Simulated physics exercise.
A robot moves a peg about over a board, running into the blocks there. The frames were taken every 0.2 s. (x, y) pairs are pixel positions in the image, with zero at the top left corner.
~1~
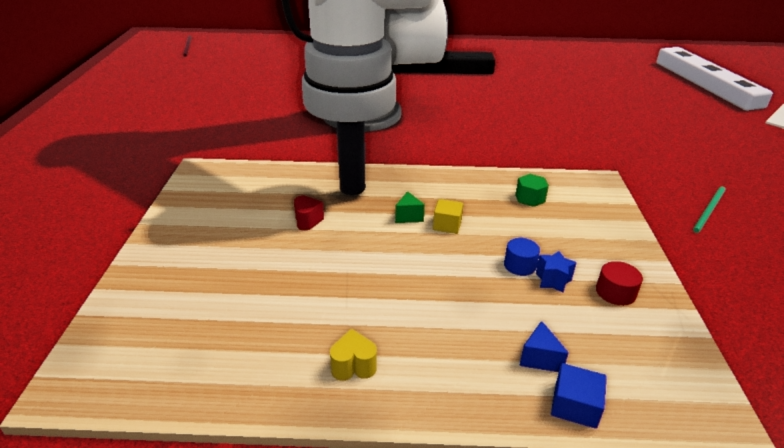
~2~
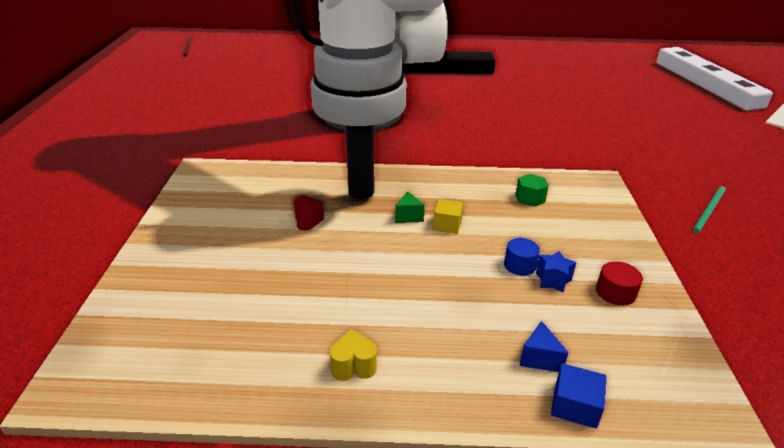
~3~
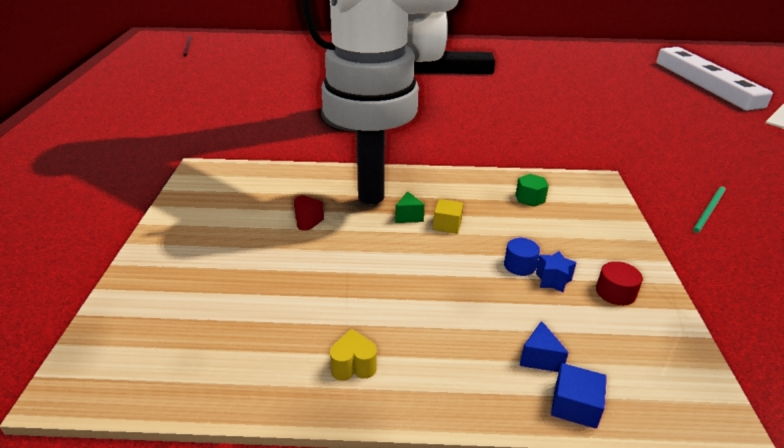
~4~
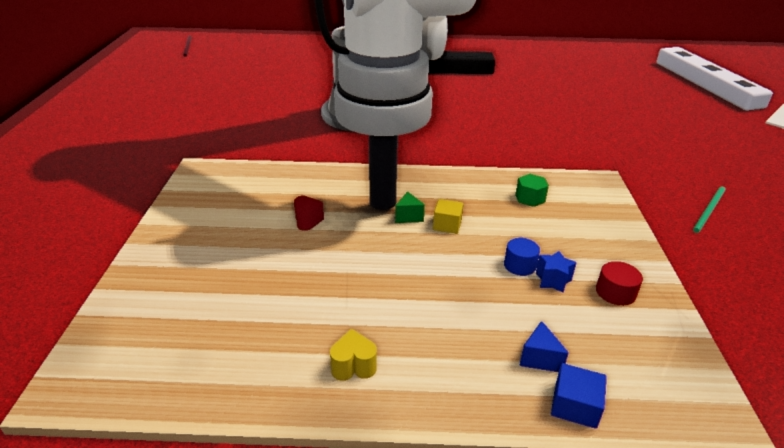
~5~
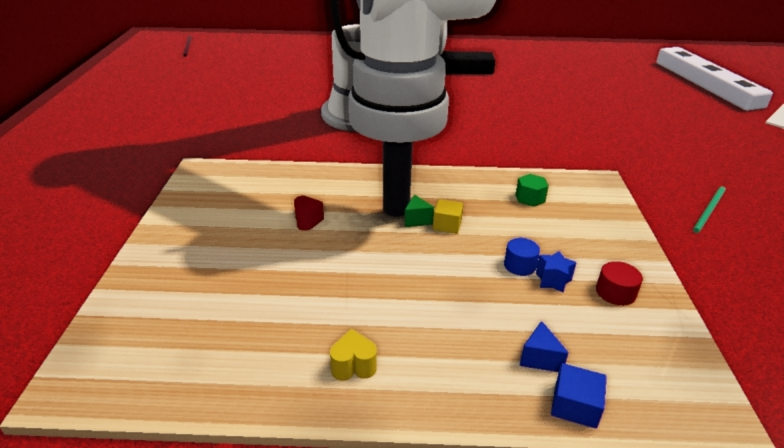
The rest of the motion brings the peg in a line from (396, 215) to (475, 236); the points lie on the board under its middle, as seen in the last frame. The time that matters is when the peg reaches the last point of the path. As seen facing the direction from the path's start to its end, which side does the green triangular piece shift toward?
Picture yourself facing from the start of the path to its end: The green triangular piece moves off to your right.
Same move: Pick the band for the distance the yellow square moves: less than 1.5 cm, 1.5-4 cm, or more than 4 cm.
That block covers upwards of 4 cm.
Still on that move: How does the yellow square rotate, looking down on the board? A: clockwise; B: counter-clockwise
I choose B.
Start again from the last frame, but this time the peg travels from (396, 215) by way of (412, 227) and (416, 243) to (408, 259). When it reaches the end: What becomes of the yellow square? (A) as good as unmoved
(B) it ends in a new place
My answer is option B.
What follows on the original path. One third of the way, peg at (423, 216); green triangular piece at (443, 213), turned 20° clockwise; yellow square at (464, 210), turned 35° anticlockwise.
Two thirds of the way, peg at (448, 223); green triangular piece at (468, 222); yellow square at (481, 210), turned 45° anticlockwise.
At the end, peg at (475, 229); green triangular piece at (489, 231), turned 55° clockwise; yellow square at (499, 210), turned 50° anticlockwise; blue round block unmoved.
